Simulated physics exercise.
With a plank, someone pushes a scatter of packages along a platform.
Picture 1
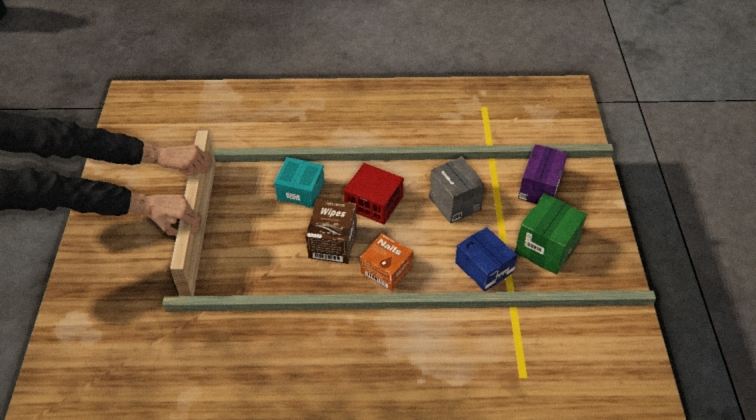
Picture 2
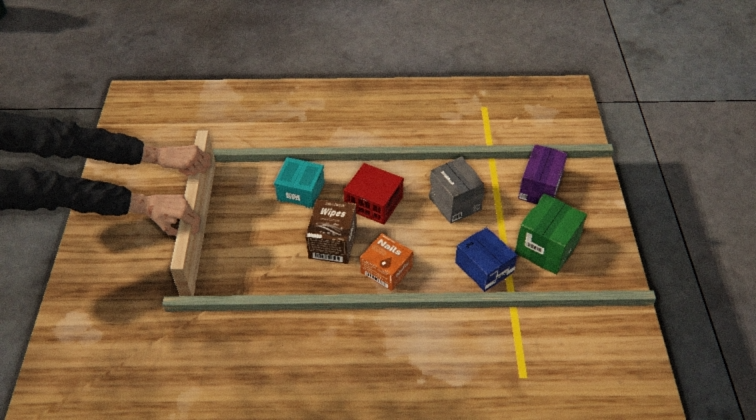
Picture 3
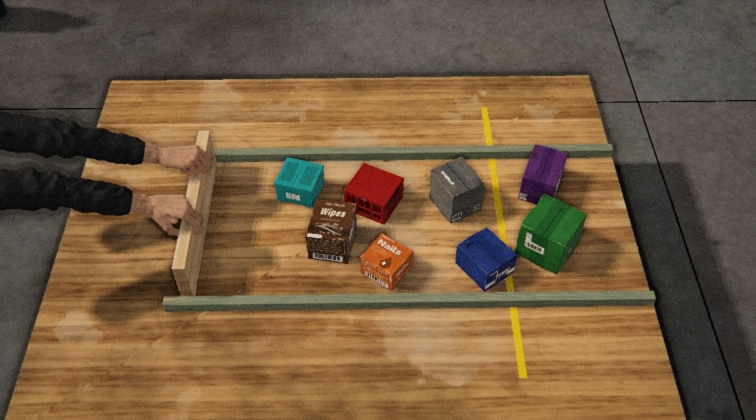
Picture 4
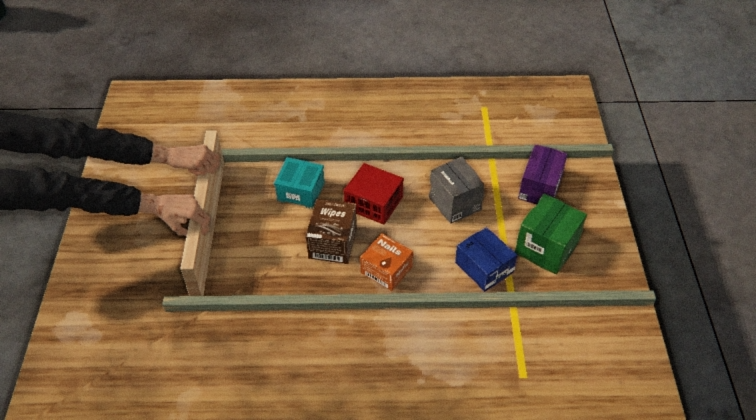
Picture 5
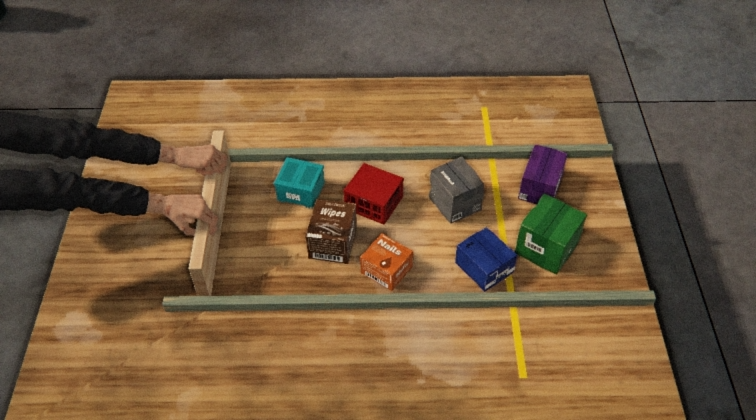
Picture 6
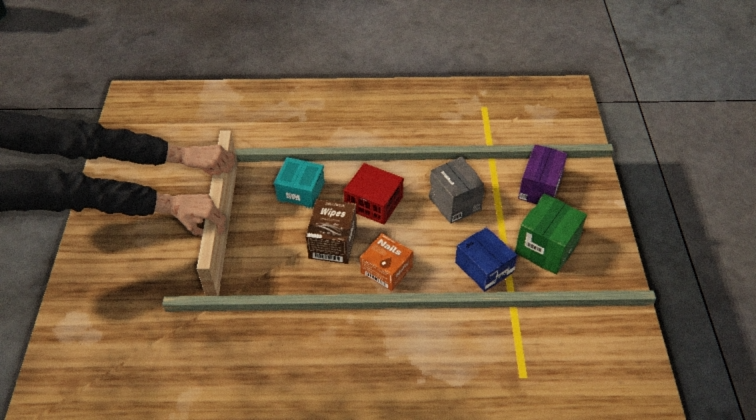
Wooden plank held by two hands resting still, then sliding slightly right toward scattered colourful packages that stay motionless between green rails.
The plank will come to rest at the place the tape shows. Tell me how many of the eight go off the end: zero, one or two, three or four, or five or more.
I expect not even one to end up below.
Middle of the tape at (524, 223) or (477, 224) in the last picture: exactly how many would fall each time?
On the ground you'd count 0 the first time and 0 the second.
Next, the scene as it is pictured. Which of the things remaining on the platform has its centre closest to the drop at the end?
The purple parcel is the one.
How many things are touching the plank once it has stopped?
3 touch it.
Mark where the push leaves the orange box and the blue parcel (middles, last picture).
The orange box stops around (529, 273); the blue parcel around (569, 265).
Soon after, none off yet; purple parcel at rest near (543, 176); green parcel at rest near (550, 234); blue parcel at rest near (486, 259).
At rest, the number that fall off is zero.
